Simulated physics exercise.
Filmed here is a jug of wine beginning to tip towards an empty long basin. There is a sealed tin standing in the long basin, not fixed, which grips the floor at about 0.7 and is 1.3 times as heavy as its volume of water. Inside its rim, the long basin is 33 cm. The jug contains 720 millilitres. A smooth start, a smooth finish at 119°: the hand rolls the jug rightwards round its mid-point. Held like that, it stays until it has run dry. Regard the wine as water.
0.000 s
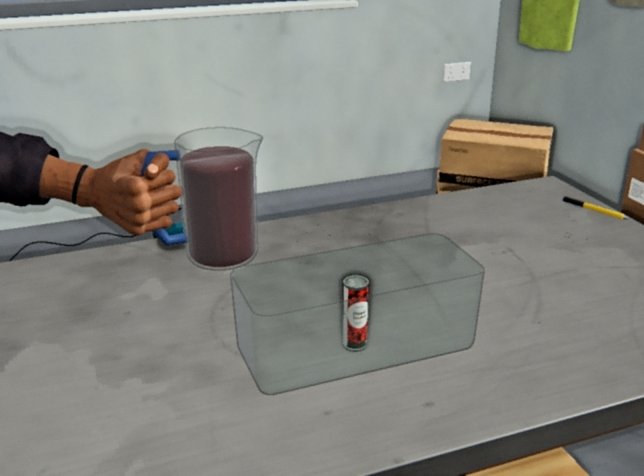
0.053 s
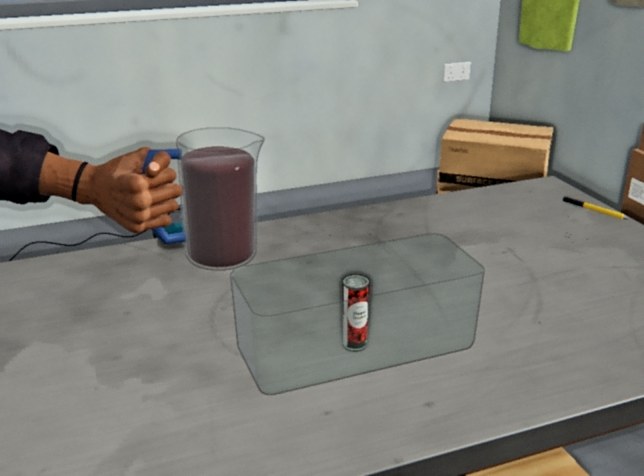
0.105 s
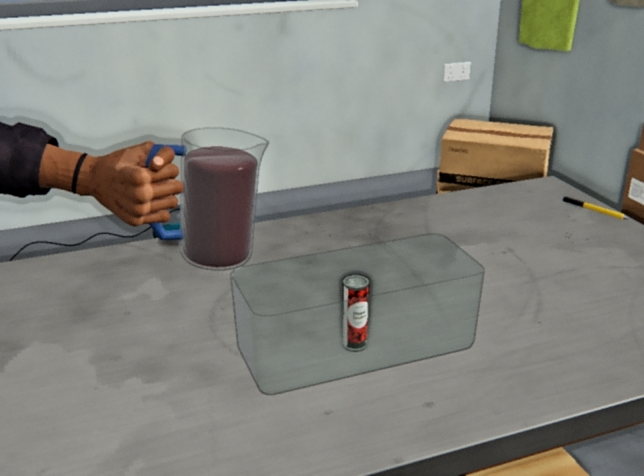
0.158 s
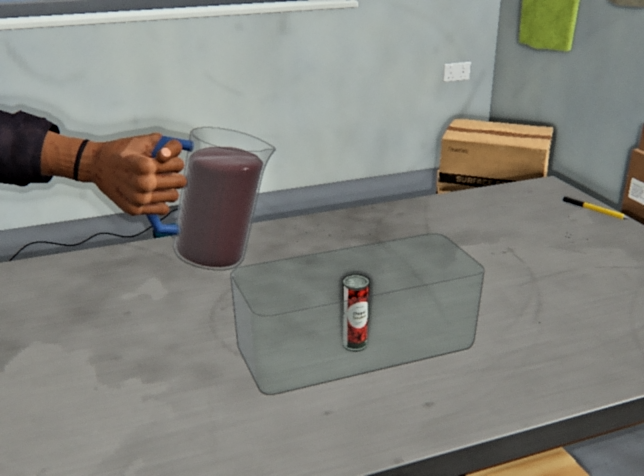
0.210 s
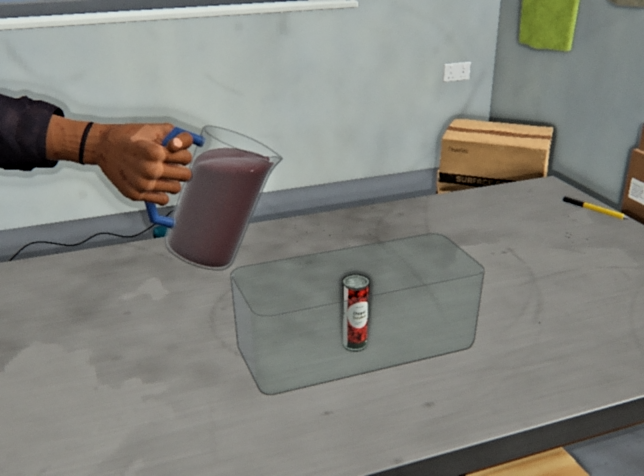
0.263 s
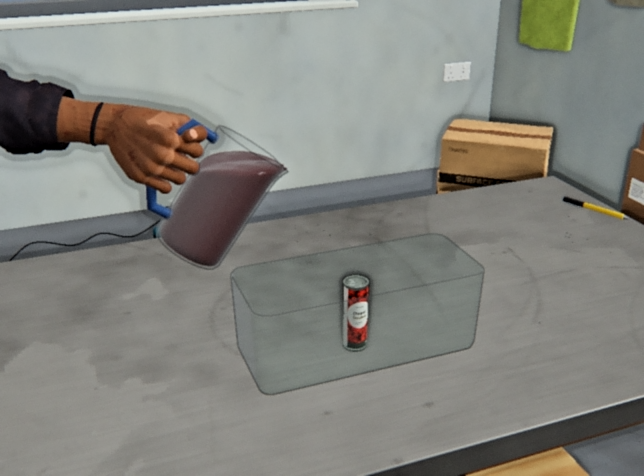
A hand tilts a jug of dark red wine rightwards beside a clear basin holding a tin.
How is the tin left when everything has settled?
The tin is still standing.
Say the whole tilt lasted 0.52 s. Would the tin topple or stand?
The tin would overturn.
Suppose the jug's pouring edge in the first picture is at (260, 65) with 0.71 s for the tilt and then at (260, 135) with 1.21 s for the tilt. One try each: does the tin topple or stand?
The tin overturns the first time and stays vertical the second time.
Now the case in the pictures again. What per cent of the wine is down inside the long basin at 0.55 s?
16 %, roughly.
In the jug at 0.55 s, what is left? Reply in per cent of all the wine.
I'd estimate some 64 % remains.
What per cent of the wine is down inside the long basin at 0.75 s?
Looks like about 72 % of the whole amount.
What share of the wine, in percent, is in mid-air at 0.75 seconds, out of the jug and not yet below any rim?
Close to 14 per cent.
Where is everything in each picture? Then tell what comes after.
In the first frame, it leans 0°; its right rim is at (262, 135); the wine meets the walls at (179, 160) and (252, 152); the long basin's rim runs from (241, 294) to (464, 252); the tin's top is at (356, 285).
In the second frame, it leans 2°; its right rim is at (264, 137); the wine meets the walls at (180, 160) and (251, 153).
In the third frame, it leans 6°; its right rim is at (268, 140); the wine meets the walls at (183, 158) and (255, 154).
In the fourth frame, it leans 14°; its right rim is at (275, 147); the wine meets the walls at (187, 166) and (261, 155).
In the fifth frame, it leans 24°; its right rim is at (282, 156); the wine meets the walls at (184, 187) and (270, 156).
In the sixth frame, it leans 36°; its right rim is at (288, 169); the wine meets the walls at (177, 196) and (283, 161).
By 0.55 s the tilt is 104° and 65 per cent is still to pour; the tin stands where it began.
By 0.75 s the tilt is 119° and 13 per cent is still to pour; the tin stands 1 cm from where it began.
By 0.97 s the tilt is 119° and 0 per cent is still to pour; the tin stands 1 cm from where it began.
By 1.21 s the tilt is 119° and 0 per cent is still to pour; the tin stands 1 cm from where it began.
At rest the tin stands 1 cm from where it began.
